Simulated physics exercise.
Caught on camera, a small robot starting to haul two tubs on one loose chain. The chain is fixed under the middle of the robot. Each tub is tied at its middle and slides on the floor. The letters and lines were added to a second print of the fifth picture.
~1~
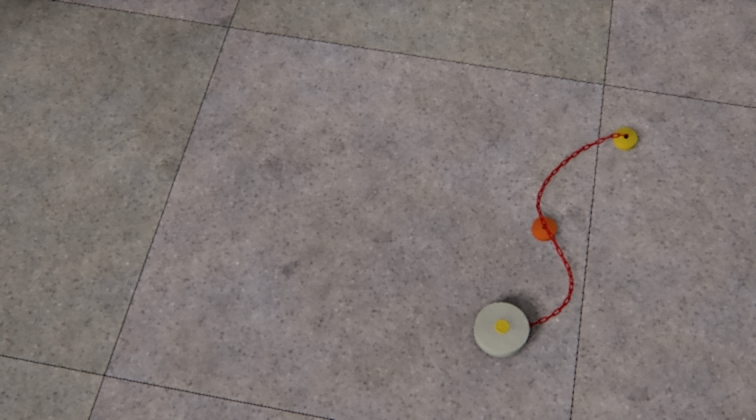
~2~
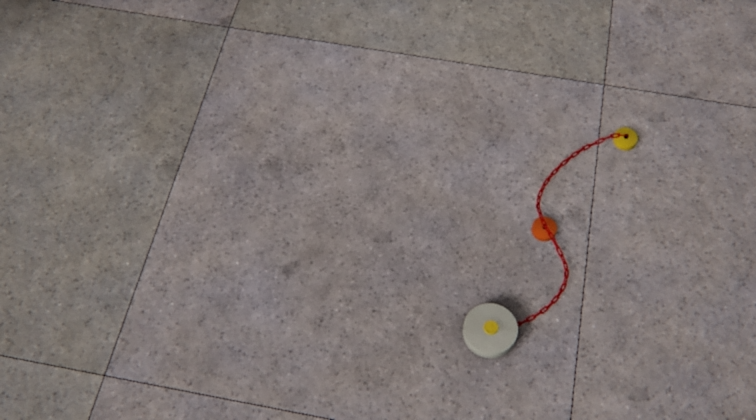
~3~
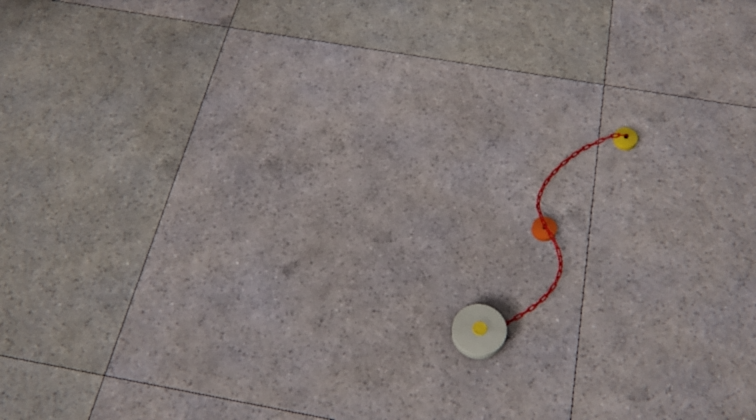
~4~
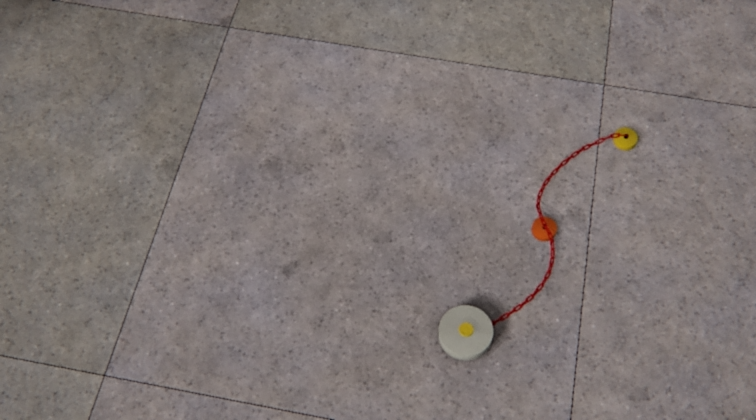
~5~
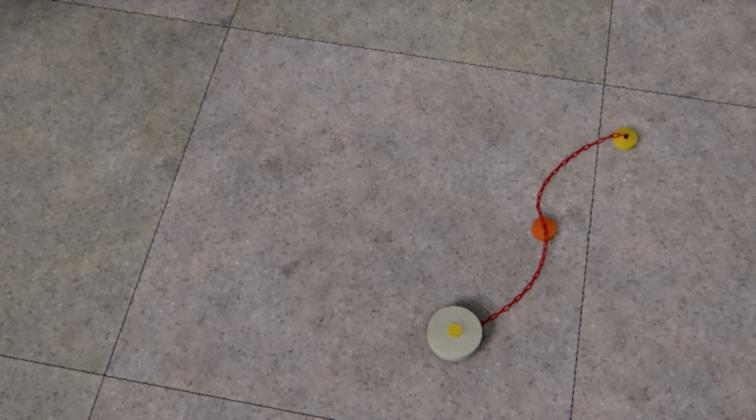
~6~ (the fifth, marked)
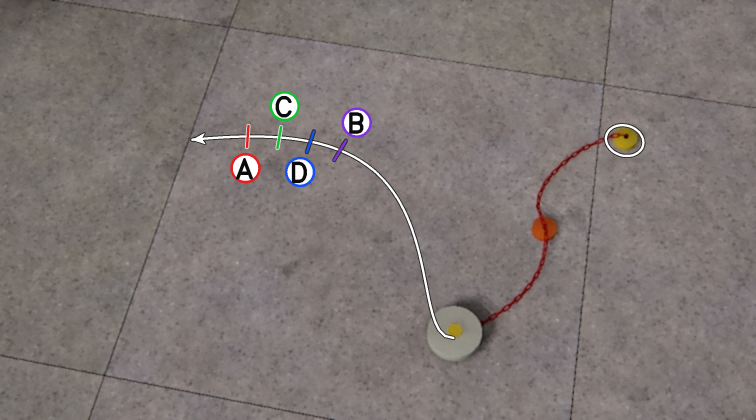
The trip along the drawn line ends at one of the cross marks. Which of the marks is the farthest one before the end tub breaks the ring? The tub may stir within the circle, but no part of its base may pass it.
All is well up to B.
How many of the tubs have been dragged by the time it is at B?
One.
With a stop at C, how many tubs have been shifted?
By then, two.
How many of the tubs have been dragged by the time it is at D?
Two.
On the marked copy, A at (248, 137); B at (340, 150); C at (279, 137); D at (310, 142); the ring at (625, 140); the route from (454, 338) via (373, 170) to (192, 140).
Following B. Soon after the start, robot (422, 260); yellow tub (625, 138); orange tub (544, 229).
Later, robot (393, 187); yellow tub (625, 138); orange tub (544, 229).
In the end, robot (340, 146); yellow tub (625, 139); orange tub (485, 194); the ringed tub at the far end is still in its ring.
As for the rest, A drags the last tub to (556, 148); C drags the last tub to (587, 147); D drags the last tub to (613, 143).
